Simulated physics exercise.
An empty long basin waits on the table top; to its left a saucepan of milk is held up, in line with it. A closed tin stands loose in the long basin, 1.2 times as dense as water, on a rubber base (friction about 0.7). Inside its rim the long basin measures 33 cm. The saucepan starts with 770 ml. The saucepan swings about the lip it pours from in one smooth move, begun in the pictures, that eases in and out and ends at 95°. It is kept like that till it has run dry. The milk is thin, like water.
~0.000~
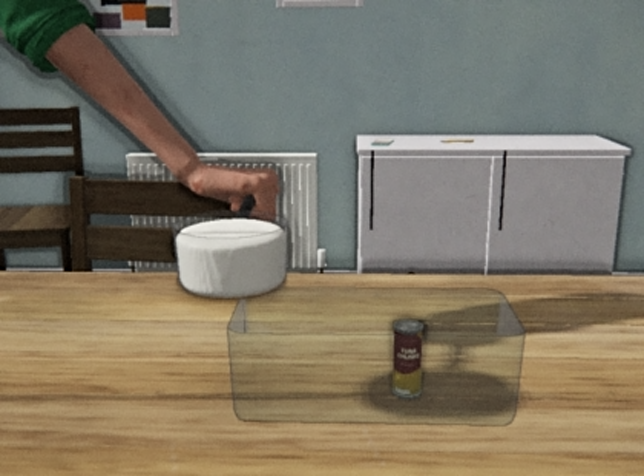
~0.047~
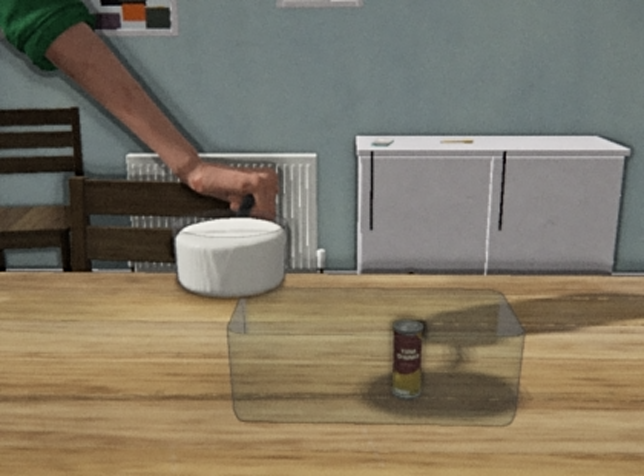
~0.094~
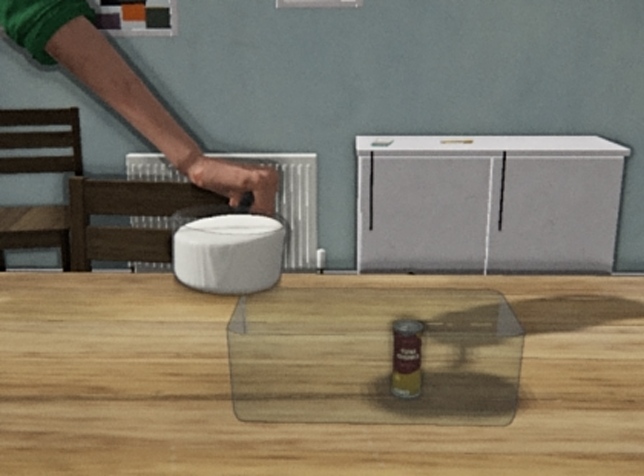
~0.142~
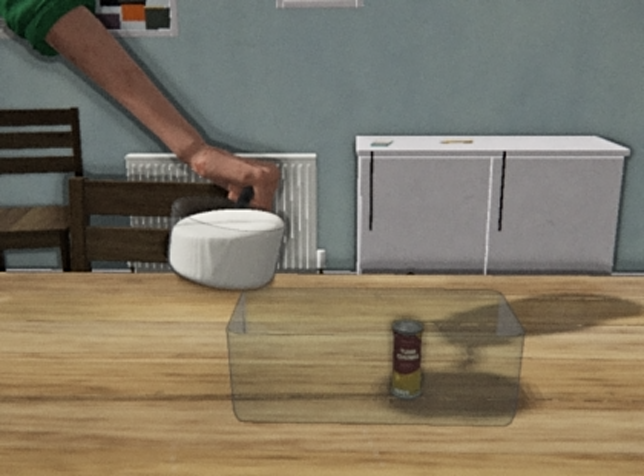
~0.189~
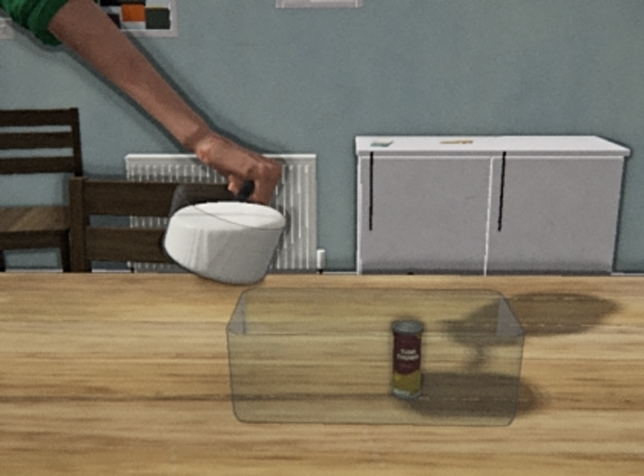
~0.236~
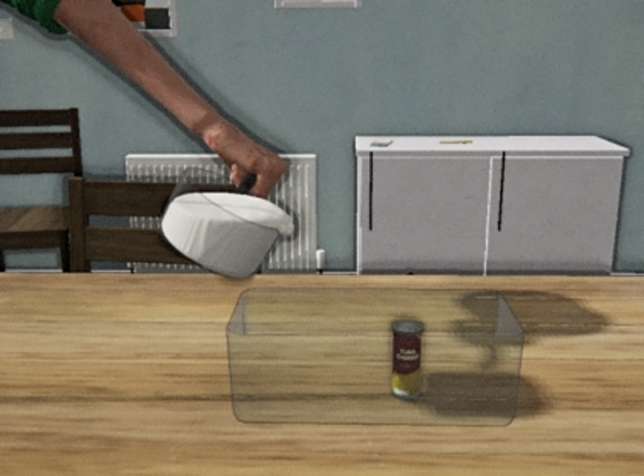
A hand holds a saucepan of white milk above a pale wooden table, seen from the front in a room with blue-grey walls. Right of the pan sits a long, clear basin holding a dark red and yellow tin, with dark chairs, a radiator and a white cabinet behind. The green-sleeved arm holds almost still, then smoothly tilts the pan rightward as its shadow shifts; the camera stays still.
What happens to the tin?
The tin topples.
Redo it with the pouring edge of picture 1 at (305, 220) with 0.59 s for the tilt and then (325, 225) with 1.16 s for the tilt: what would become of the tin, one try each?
First it stays up; then it stays up.
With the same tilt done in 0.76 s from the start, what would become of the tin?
The tin falls.
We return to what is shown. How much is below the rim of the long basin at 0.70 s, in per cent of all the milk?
Some 74 per cent.
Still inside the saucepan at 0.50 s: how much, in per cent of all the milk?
Some 46 per cent.
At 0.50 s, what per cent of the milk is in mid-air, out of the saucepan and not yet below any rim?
Some 44 per cent.
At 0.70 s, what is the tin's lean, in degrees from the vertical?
It is at some 10°.
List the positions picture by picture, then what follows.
It leans 0°; its right rim is at (287, 225); the milk meets the walls at (179, 232) and (286, 232); the long basin's rim runs from (236, 310) to (513, 312); the tin's top is at (408, 329), in the first frame.
It leans 1°; its right rim is at (286, 226); the milk meets the walls at (179, 231) and (285, 231), in the second frame.
It leans 5°; its right rim is at (286, 226); the milk meets the walls at (177, 229) and (284, 226), in the third frame.
It leans 12°; its right rim is at (286, 226); the milk meets the walls at (177, 223) and (285, 222), in the fourth frame.
It leans 20°; its right rim is at (285, 227); the milk meets the walls at (174, 214) and (283, 220); 2 per cent is over the edge, in the fifth frame.
It leans 30°; its right rim is at (284, 227); the milk meets the walls at (170, 204) and (284, 219); 3 per cent is over the edge, in the sixth frame.
By 0.50 s the tilt is 87° and 46 per cent is still to pour; the tin stands where it began.
By 0.70 s the tilt is 95° and 8 per cent is still to pour; the tin leans 11°.
By 0.90 s the tilt is 95° and 2 per cent is still to pour; the tin lies on its side.
By 1.12 s the tilt is 95° and 1 per cent is still to pour; the tin lies on its side.
At rest the tin lies on its side.
